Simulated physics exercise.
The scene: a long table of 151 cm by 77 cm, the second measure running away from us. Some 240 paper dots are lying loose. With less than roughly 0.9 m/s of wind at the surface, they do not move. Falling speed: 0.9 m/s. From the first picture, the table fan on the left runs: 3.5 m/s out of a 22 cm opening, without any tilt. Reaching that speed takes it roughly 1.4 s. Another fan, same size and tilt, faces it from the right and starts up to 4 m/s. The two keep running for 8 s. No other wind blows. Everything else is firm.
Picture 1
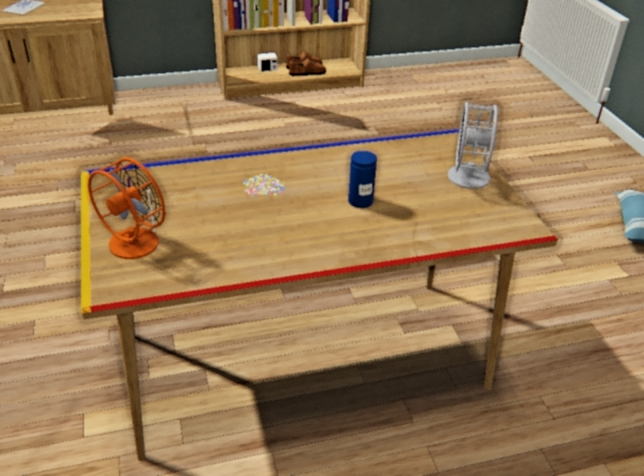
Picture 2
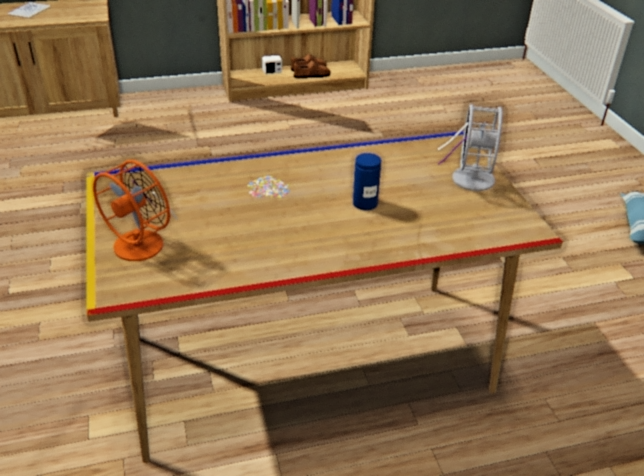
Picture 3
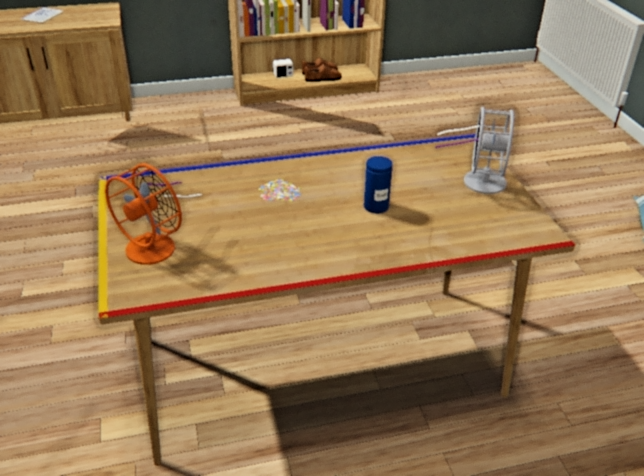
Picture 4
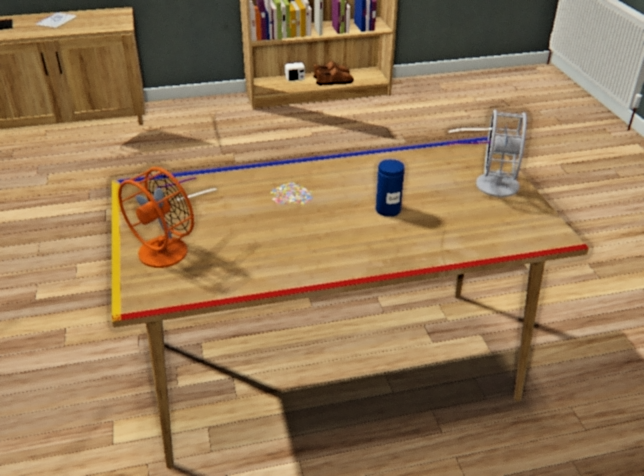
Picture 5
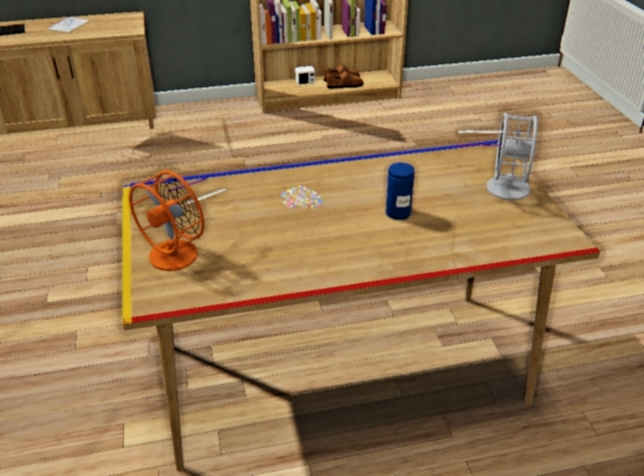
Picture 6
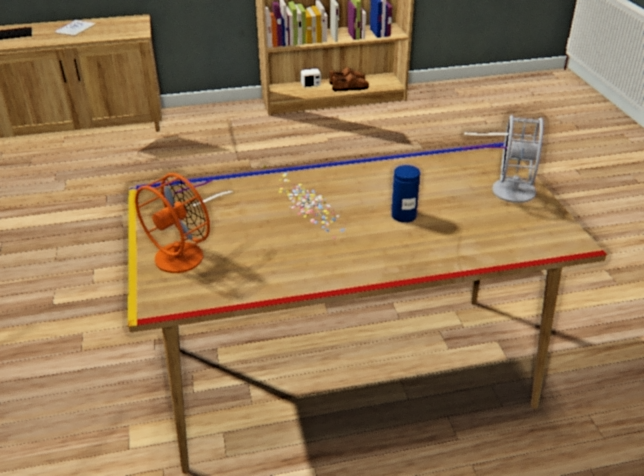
A long wooden table with blue, yellow and red edges stands on a plank floor, seen from above and in front, with a cabinet, bookshelf and radiator behind. An orange fan sits at the left, a silver one at the right, with pale paper dots and a dark blue jar between them. The view drifts so everything slides slightly rightward, streaks appear by both fans, and lastly the dots begin spreading.
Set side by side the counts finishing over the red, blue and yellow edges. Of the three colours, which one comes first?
The red edge comes first.
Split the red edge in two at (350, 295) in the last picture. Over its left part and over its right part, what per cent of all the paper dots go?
1 % left, 70 % right.
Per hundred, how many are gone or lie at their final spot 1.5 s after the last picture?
Roughly 70 per cent of them.
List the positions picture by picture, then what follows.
In the first frame, the middle of the paper dots is near (263, 187), none has stirred yet, the mouth of the table fan is at (127, 200) and that of the second one at (476, 137).
In the second frame, the middle of the paper dots is near (268, 188), none has stirred yet, the blue edge is centred on (288, 151), the yellow edge is centred on (87, 235) and the red edge is centred on (343, 276).
In the third frame, the middle of the paper dots is near (279, 192), none has stirred yet and the top of a jar is at (380, 162).
In the fourth frame, the middle of the paper dots is near (291, 195) and none has stirred yet.
In the fifth frame, the middle of the paper dots is near (300, 198) and about 1 % have left their places.
In the sixth frame, the middle of the paper dots is near (305, 203), the farthest in sight from the table fan is at (265, 167) and about 45 % have left their places.
Then, 0.5 s after the last picture, 65 % are still on the top, 15 % are over the blue edge, 0 % over the yellow edge and 20 % over the red edge; the middle of those left on the top is near (319, 230).
Then, 1.5 s after the last picture, 28 % are still on the top, 22 % are over the blue edge, 0 % over the yellow edge and 50 % over the red edge; the middle of those left on the top is near (339, 258).
Then, 3.3 s after the last picture, 11 % are still on the top, 22 % are over the blue edge, 0 % over the yellow edge and 67 % over the red edge.
Then, 6.9 s after the last picture, at the end, 22 % are over the blue edge, 0 % over the yellow edge and 73 % over the red edge.
